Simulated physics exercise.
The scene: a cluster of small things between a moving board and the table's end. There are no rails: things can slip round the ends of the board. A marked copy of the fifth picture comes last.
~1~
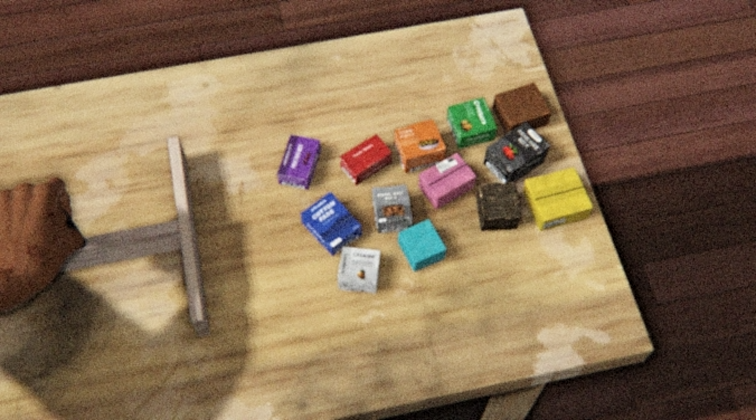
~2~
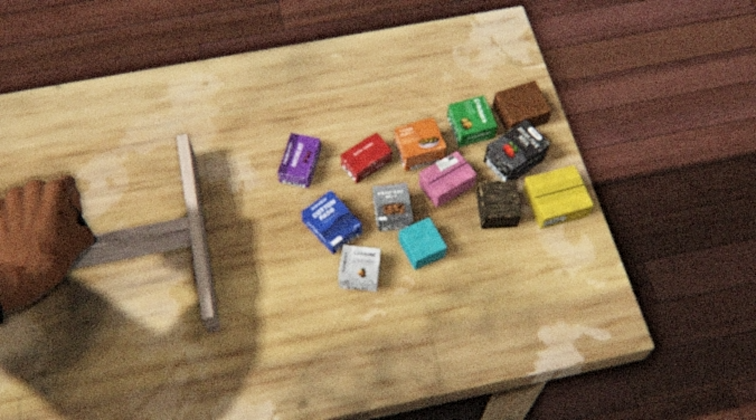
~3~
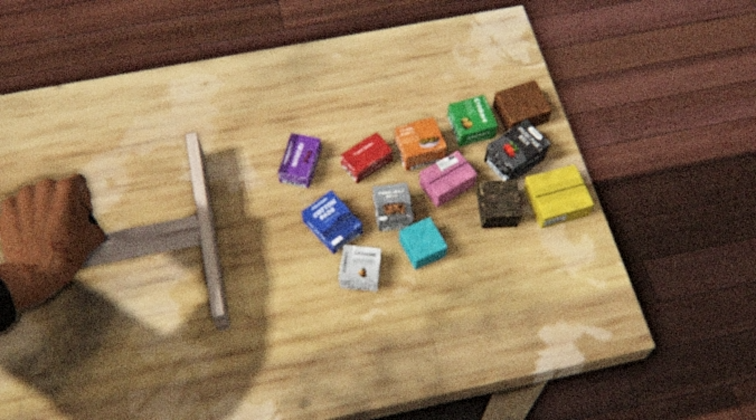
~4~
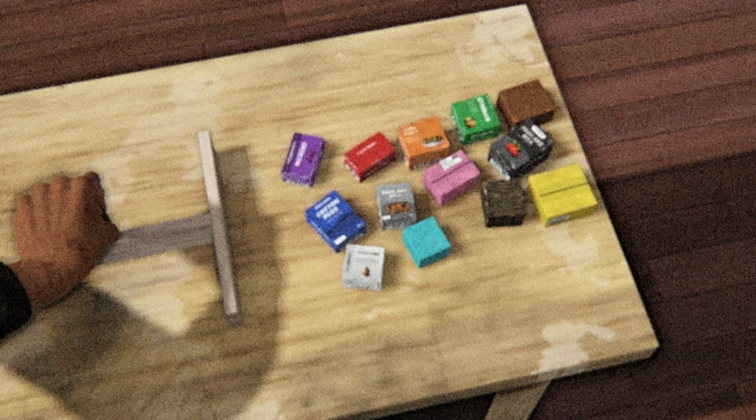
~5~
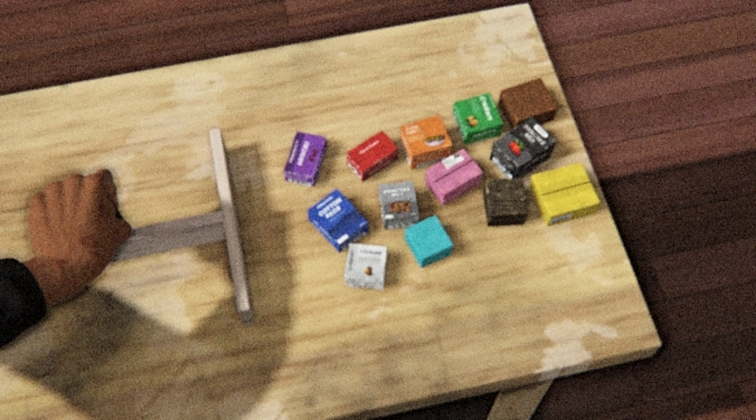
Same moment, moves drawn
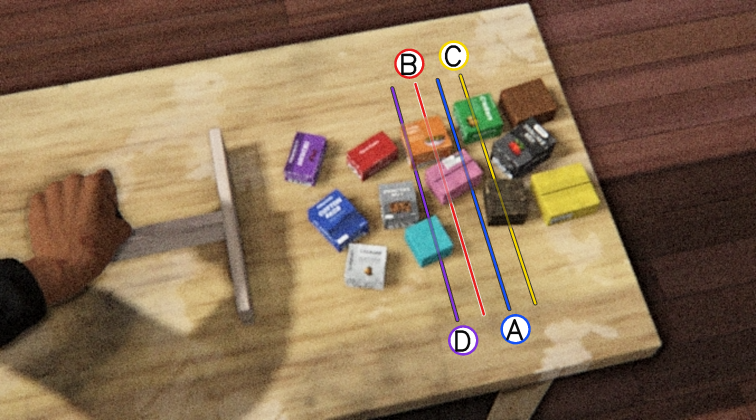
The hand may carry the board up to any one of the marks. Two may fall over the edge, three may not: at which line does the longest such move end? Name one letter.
It should halt at B.
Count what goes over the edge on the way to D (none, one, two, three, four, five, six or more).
By then, one.
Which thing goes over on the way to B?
The brown block goes over.
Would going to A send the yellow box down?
Yes.
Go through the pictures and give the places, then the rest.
Yellow box (557, 200); green packet (471, 123); white packet (359, 270), in the first picture.
Board (194, 221); grey packet (392, 207), in the second picture.
Board (204, 219); orange packet (420, 144), in the third picture.
Board (217, 217); brown block (525, 106), in the fourth picture.
Board (228, 214); purple packet (305, 159); black block (505, 202); blue box (338, 221), in the fifth picture.
On the copy, A at (471, 186); B at (447, 191); C at (495, 182); D at (423, 196).
On B. First, board (308, 199); purple packet (319, 153); blue box (346, 222).
Then, board (387, 184); brown block (546, 99); black packet (526, 149).
Finally, board (445, 172); brown block over the edge; black packet (575, 132); one fallen.
By contrast, A drops four; C drops four; D is within the limit but short.
